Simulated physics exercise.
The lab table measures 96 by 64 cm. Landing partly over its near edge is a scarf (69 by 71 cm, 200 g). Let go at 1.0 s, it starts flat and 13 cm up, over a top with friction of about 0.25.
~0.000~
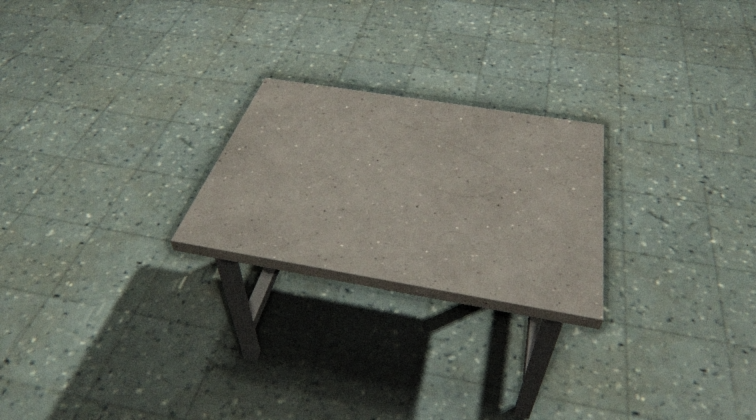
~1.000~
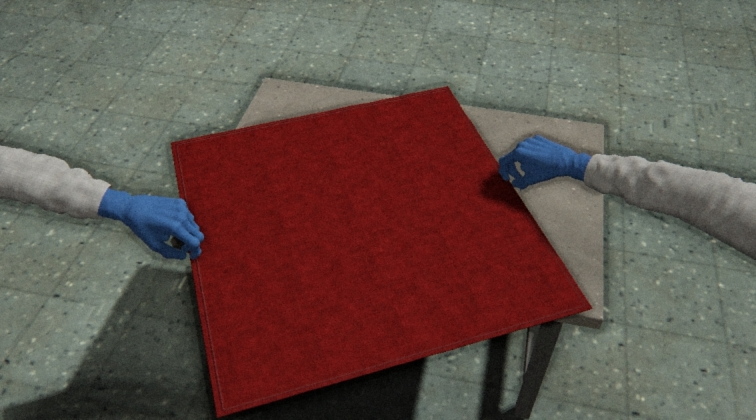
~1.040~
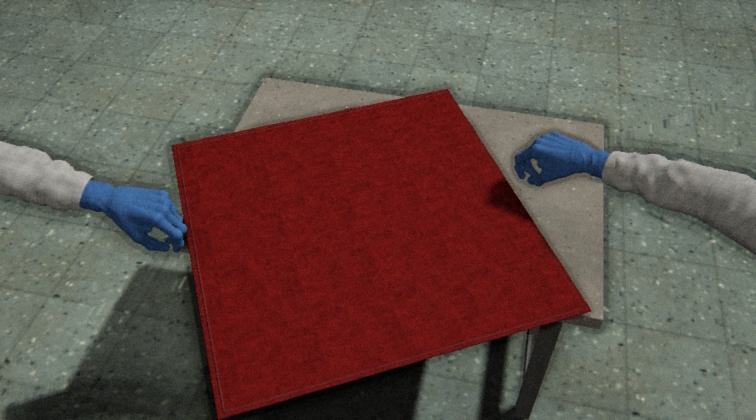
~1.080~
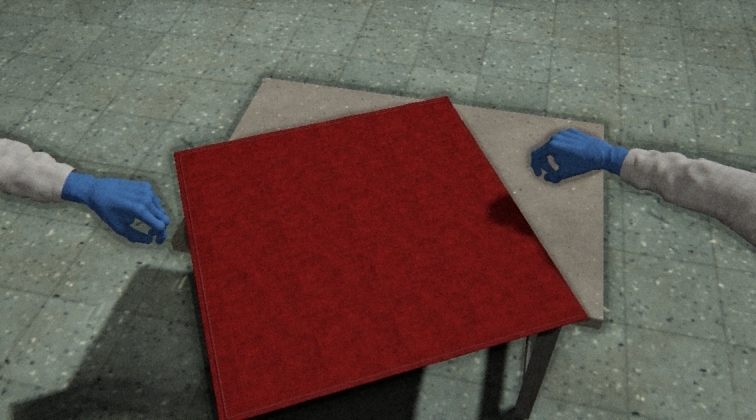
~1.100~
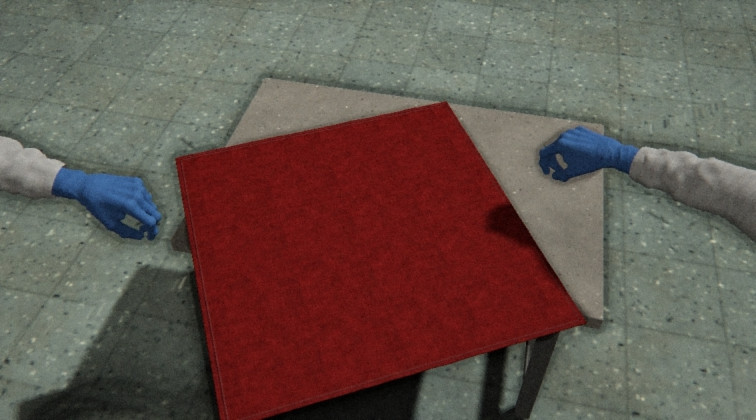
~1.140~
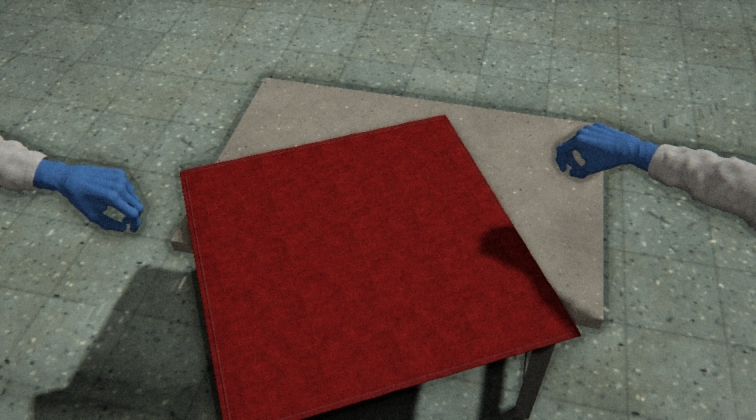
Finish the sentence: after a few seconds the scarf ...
... has dropped down.
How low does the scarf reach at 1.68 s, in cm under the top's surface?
It's hanging something like 60 cm below the top at that point.
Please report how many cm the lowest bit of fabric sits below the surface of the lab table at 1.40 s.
Roughly 46 cm.
At 1.4 s, 45 % of the scarf is still over the top.
At 1.7 s, 10 % of the scarf is still over the top.
At 1.9 s, 0 % of the scarf is still over the top.
At 2.2 s, 0 % of the scarf is still over the top.
At 4.4 s, 0 % of the scarf is still over the top.
